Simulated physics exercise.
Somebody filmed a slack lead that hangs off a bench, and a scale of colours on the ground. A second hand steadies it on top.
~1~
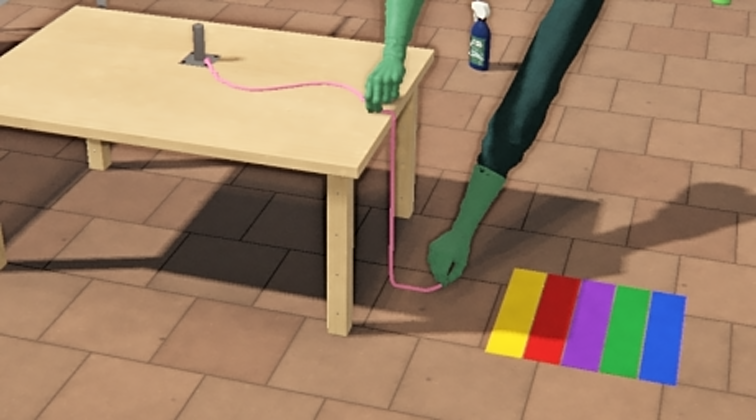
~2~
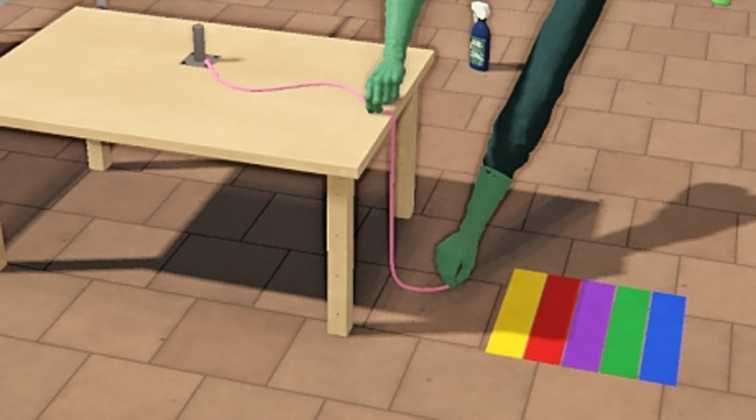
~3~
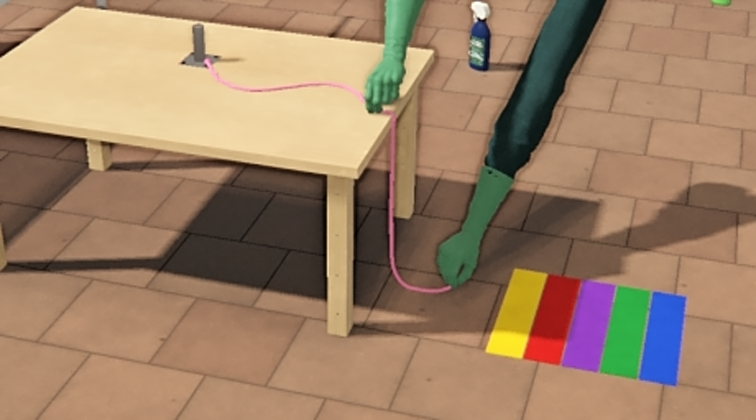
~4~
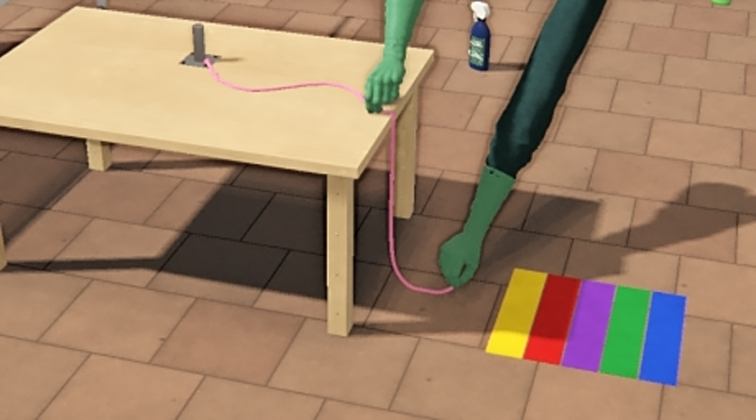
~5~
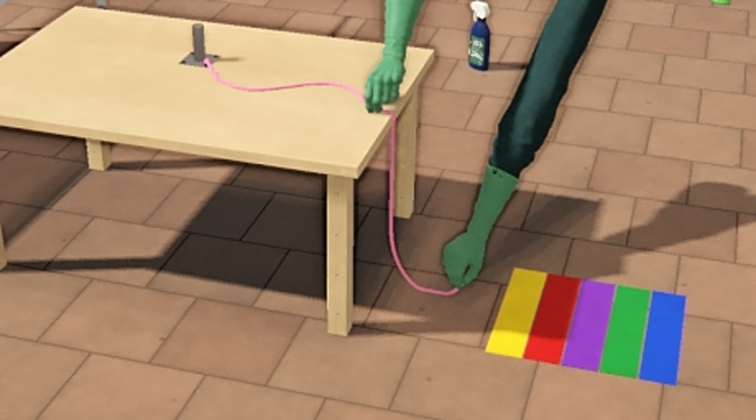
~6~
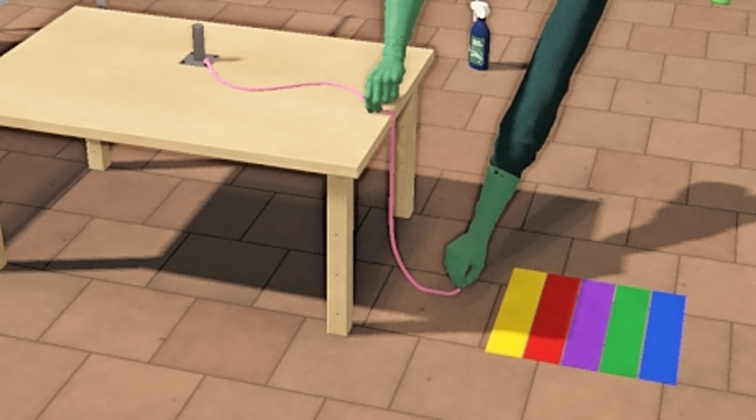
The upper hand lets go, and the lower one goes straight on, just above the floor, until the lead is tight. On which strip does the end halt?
It halts on the green strip.
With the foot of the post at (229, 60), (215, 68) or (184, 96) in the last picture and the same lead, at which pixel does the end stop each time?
In that order: (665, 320), (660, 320) and (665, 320).
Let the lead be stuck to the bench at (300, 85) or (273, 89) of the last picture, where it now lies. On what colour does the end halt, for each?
Try by try: Purple; purple.
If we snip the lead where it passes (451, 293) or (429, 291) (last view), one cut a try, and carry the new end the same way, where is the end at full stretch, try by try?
The places are (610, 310) and (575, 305).
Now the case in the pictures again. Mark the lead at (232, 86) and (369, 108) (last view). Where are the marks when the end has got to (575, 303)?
At (263, 79), then (402, 135).
Early on, end near (575, 303); over purple.
Midway, end near (611, 309); over green.
At the end of the slack, end near (634, 313); over green. Over green.
